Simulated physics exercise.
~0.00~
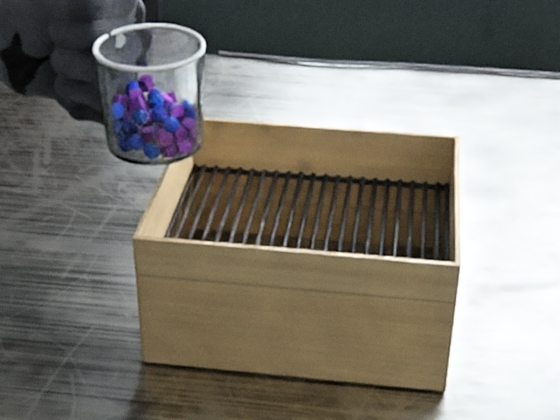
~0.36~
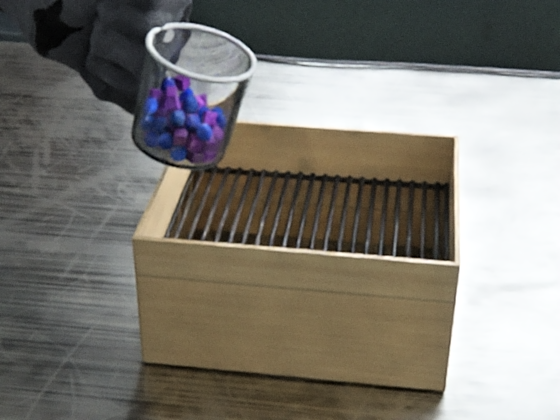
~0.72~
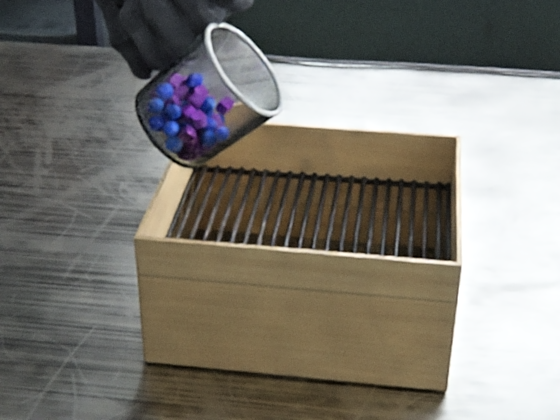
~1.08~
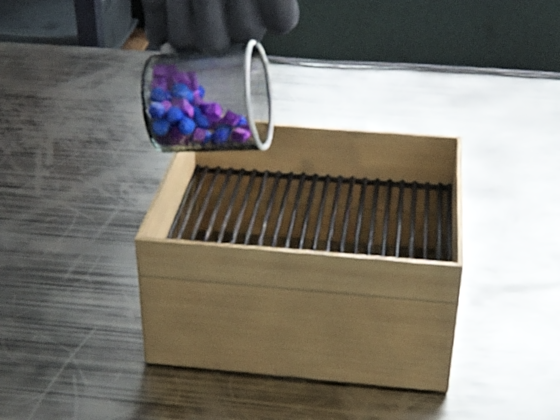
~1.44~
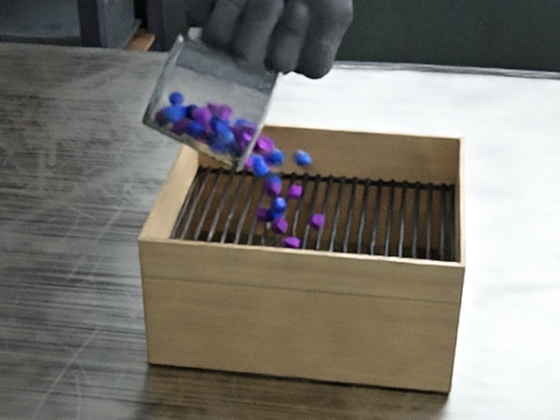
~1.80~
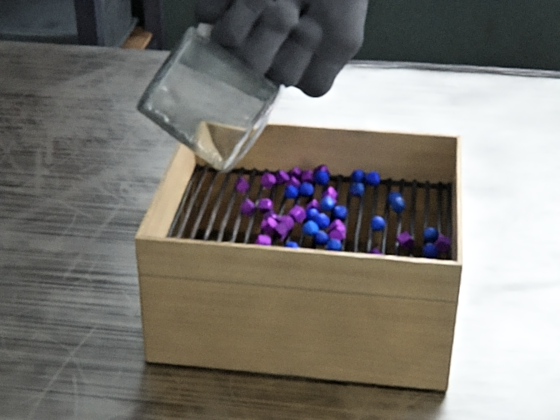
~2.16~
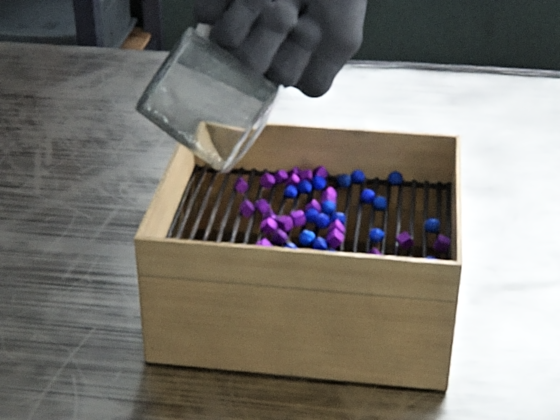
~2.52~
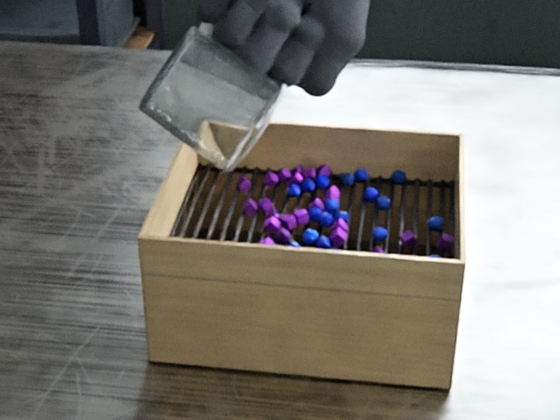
A gloved hand tips purple and blue pieces from a clear cup onto wires, where all stay.
